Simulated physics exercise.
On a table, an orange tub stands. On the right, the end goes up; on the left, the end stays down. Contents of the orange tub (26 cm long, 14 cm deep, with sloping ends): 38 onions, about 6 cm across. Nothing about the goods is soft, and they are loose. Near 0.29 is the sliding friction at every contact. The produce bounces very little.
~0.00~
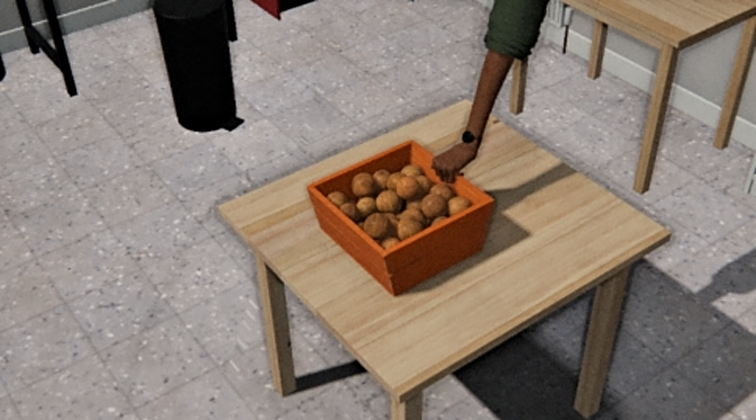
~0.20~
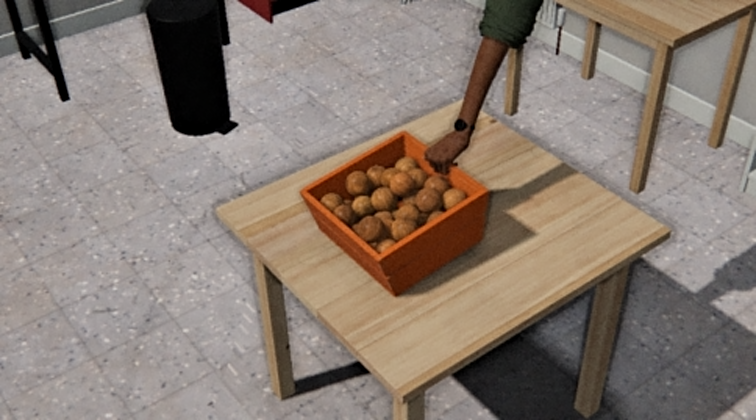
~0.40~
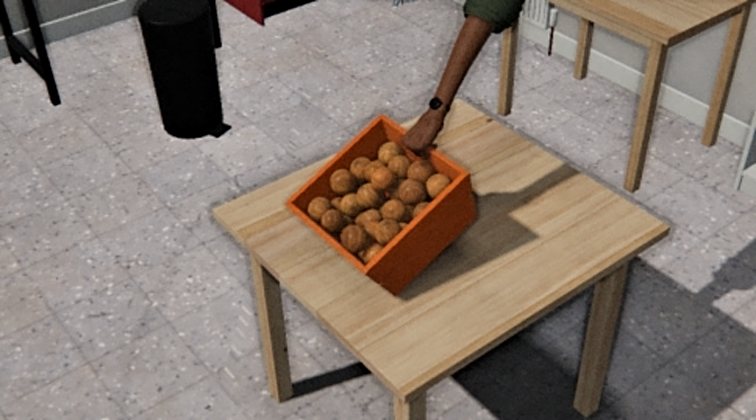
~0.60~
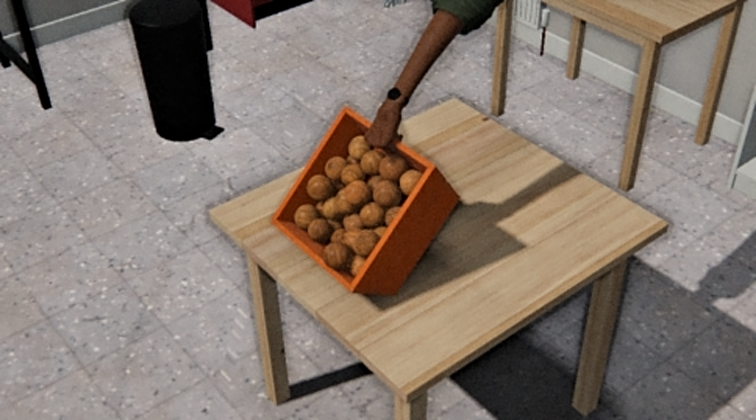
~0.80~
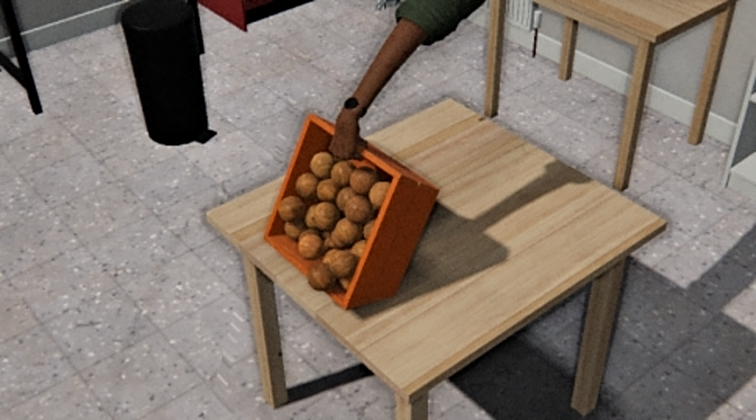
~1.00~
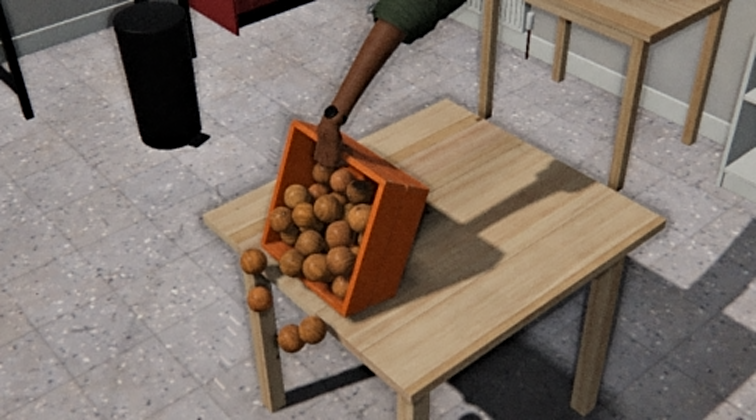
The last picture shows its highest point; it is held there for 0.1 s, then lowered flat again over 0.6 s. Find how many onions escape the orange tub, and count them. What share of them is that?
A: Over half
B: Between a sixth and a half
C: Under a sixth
(B) Between a sixth and a half.
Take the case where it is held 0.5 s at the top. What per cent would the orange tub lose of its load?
Orange tub: 40%.
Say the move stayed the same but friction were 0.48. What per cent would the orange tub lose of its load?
Then the orange tub sheds 30 per cent of its load.
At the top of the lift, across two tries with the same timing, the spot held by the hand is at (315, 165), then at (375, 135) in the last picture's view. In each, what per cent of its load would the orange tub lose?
Loss for the orange tub - 40 percent, then 0 percent.
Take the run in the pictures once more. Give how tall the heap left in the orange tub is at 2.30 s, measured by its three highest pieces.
Around 12 centimetres high.
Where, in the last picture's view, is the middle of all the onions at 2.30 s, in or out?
Middle approx. (363, 242).
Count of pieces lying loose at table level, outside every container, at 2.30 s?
Around 1 in all.
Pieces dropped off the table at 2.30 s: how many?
It comes to near 12.
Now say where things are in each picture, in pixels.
In the first frame (places track the rim corner closest to us here; the camera moves round a little), orange tub (387, 252); tipped 0°; all still inside.
In the second frame, orange tub (381, 256); tipped 7°.
In the third frame, orange tub (367, 268); tipped 24°.
In the fourth frame, orange tub (352, 286); tipped 44°.
In the fifth frame, orange tub (345, 304); tipped 61°.
In the sixth frame, orange tub (343, 312); tipped 68°; 5 out, the lowest onion at (292, 339).
After 1.21 s, tilt 62°; the orange tub is down by 10 of 38.
After 1.47 s, tilt 22°; the orange tub is down by 14 of 38.
After 1.83 s, tilt 0°; the orange tub is down by 14 of 38.
When it is over (at 2.30 s), the orange tub is down by 14 of 38. Asked share, 14 of 38, 37 per cent.
